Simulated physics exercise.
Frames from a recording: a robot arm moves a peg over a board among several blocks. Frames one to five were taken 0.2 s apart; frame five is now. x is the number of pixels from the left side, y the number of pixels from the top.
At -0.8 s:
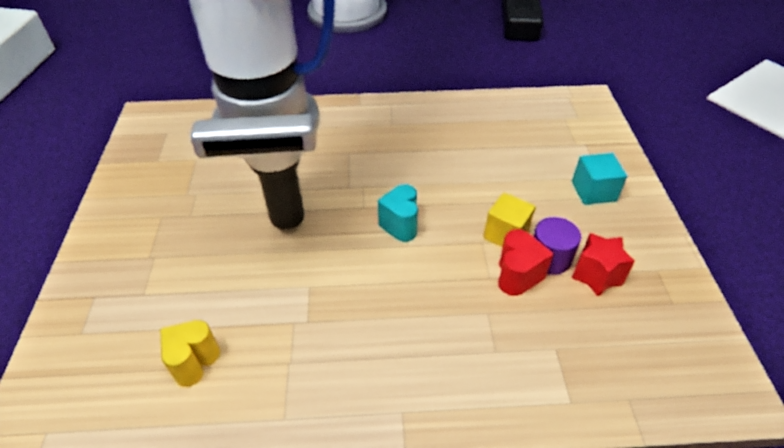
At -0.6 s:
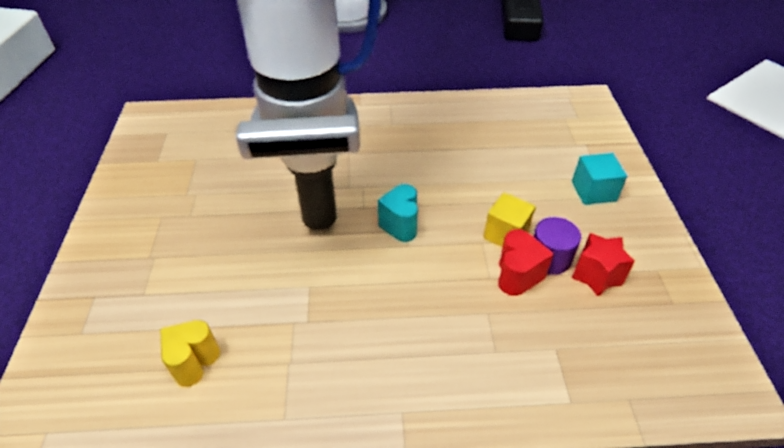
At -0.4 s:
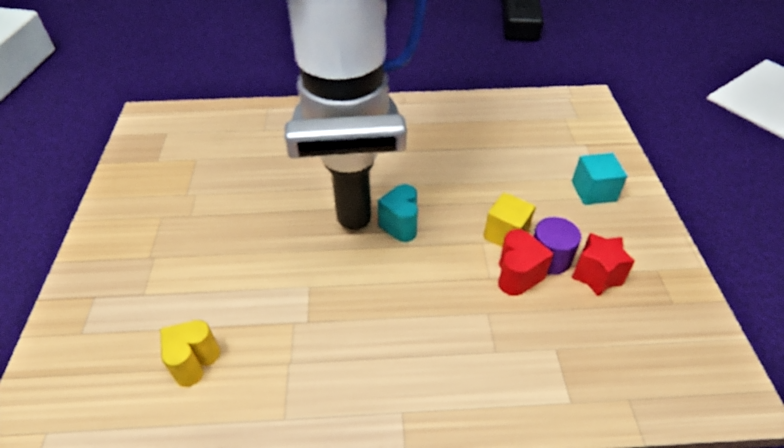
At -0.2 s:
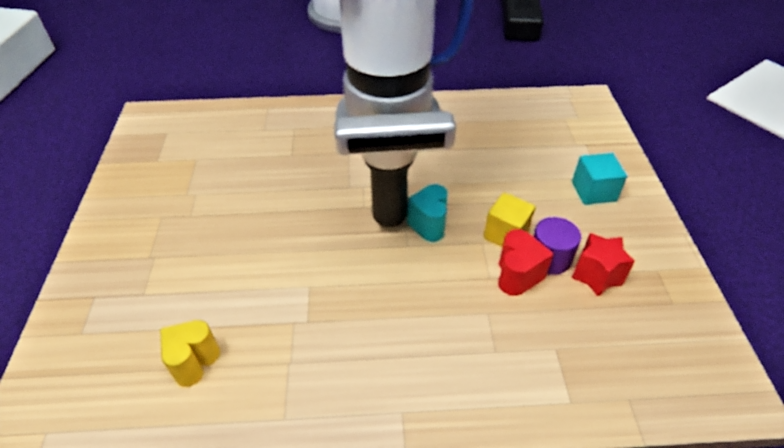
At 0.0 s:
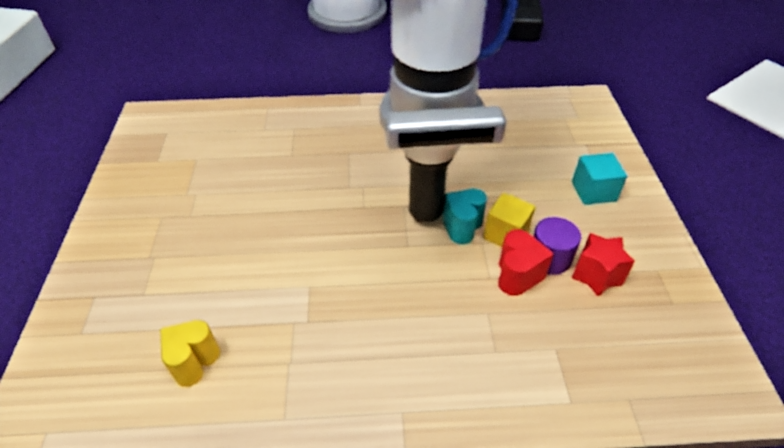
A robot arm with a dark peg slides rightward over a pale wooden board on a purple surface, seen from above at an angle by a still camera. A turquoise heart sits near the middle, a yellow heart lower left, and yellow, red and purple blocks cluster right, below a turquoise cube. The peg reaches the turquoise heart and pushes it right, close beside the yellow block.
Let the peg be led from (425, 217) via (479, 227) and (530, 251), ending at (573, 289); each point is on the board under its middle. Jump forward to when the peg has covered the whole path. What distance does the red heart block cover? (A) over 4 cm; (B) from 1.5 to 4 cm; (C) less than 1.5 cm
B (from 1.5 to 4 cm)
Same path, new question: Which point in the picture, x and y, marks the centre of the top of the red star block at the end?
The middle of its upper face will lie at (673, 272).
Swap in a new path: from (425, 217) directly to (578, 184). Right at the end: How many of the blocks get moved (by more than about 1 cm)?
It will shift three or more blocks.
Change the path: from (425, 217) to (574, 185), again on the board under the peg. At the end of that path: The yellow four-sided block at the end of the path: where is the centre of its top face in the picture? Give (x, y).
At pixel (550, 226).
On the path given first. One third of the way, peg at (482, 220); turquoise heart block at (521, 201), turned 15° clockwise; yellow four-sided block at (555, 216), turned 35° clockwise; purple circle at (582, 245); red star block at (625, 258).
Two thirds of the way, peg at (533, 244); turquoise heart block at (545, 197), turned 25° anticlockwise; yellow four-sided block at (582, 213), turned 80° clockwise; red heart block at (531, 261), turned 25° clockwise; purple circle at (583, 246); red star block at (627, 259).
At the end, peg at (576, 282); turquoise heart block at (545, 197), turned 25° anticlockwise; yellow four-sided block at (582, 213), turned 80° clockwise; red heart block at (536, 275), turned 65° clockwise; purple circle at (630, 274); red star block at (673, 272), turned 30° anticlockwise.
